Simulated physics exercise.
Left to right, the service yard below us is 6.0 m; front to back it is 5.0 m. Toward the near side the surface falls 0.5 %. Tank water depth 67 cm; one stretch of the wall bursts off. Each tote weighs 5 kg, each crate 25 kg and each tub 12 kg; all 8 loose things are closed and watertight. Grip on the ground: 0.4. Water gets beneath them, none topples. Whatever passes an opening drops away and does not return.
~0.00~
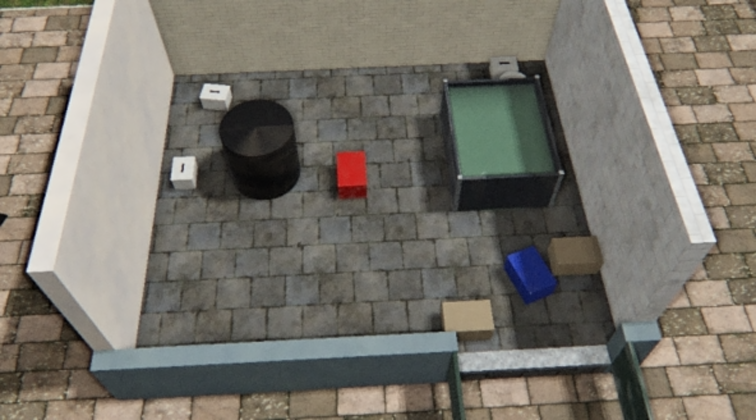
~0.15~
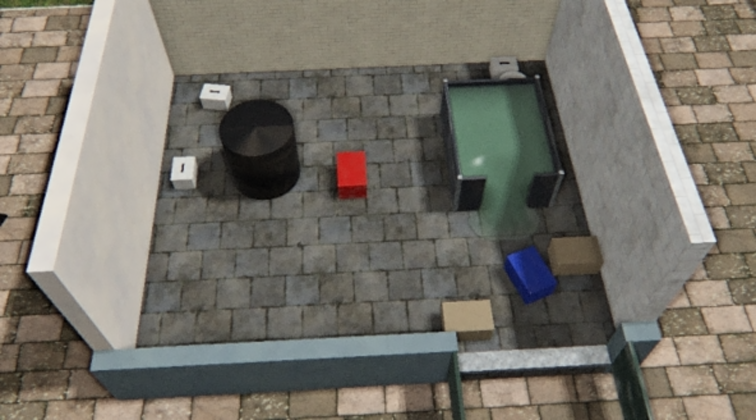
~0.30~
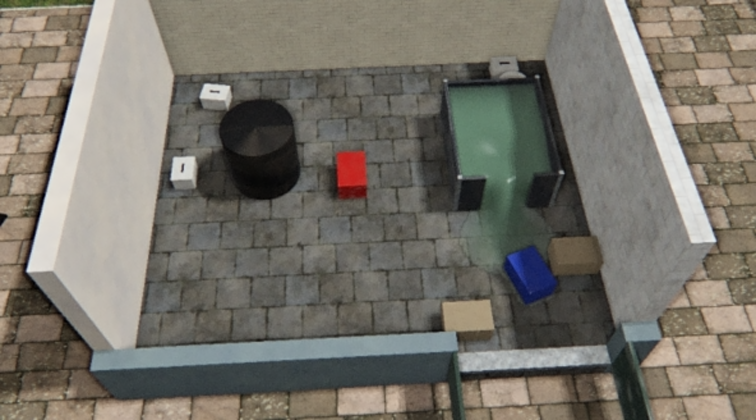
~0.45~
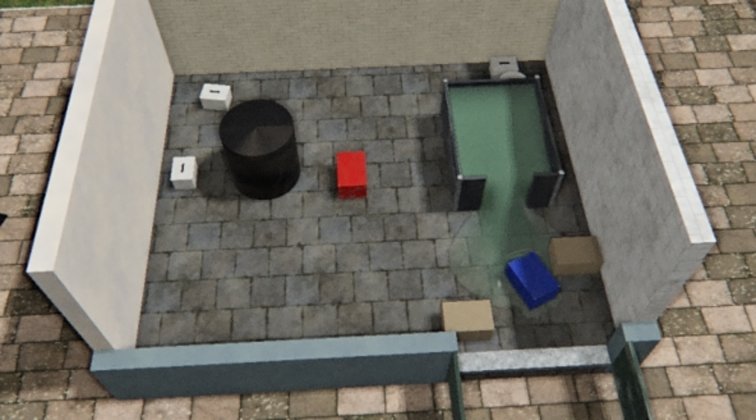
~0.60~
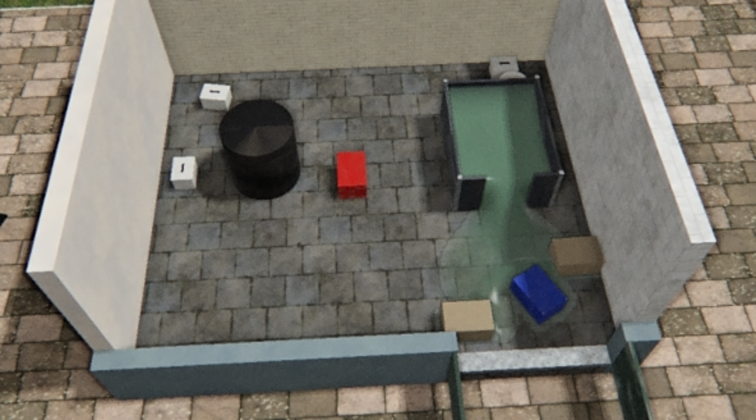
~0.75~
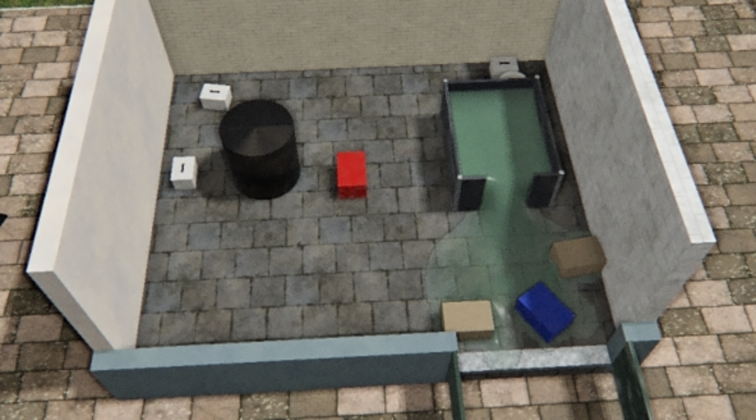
To begin with, a walled, paved yard holds a full tank of greenish water, a black cylinder and several scattered crates. Part of the tank's near wall opens, and water pours out and spreads across the paving toward the near side. The blue crate shifts slightly nearer and turns, while the red one stays still.
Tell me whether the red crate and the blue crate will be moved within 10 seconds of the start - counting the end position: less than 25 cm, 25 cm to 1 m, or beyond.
In the end red crate: More or less unmoved, blue crate: Far displaced.
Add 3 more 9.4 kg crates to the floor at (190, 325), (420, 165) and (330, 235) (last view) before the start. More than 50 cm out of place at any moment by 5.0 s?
Taking them in order: Far enough, not far enough and not far enough.
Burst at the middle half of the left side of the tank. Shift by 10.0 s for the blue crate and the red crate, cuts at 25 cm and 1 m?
If so, the blue crate remains in place, the red crate is washed away.
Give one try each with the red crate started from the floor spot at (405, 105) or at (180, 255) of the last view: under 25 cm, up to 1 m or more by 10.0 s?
Taken in turn, it stays almost motionless and then stays almost motionless.
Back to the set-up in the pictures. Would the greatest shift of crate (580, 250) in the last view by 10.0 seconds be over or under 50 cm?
The answer is that it exceeded the limit.
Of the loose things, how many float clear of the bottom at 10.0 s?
Count: 0.
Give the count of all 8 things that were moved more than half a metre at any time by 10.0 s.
Count: 3.
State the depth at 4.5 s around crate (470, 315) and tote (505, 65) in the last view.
Around 4 cm and 0 cm.
After 2.0 s the red crate is near (352, 169), 0.0 m from its start, aground; the blue crate has gone out; 1 of 8 are out; 0 afloat.
After 4.5 s the red crate is near (352, 169), 0.0 m from its start, aground; the blue crate has gone out; 2 of 8 are out; 0 afloat.
After 7.0 s the red crate is near (352, 169), 0.0 m from its start, aground; the blue crate has gone out; 2 of 8 are out; 0 afloat.
After 10.0 s the red crate is near (352, 169), 0.0 m from its start, aground; the blue crate has gone out; 2 of 8 are out; 0 afloat.
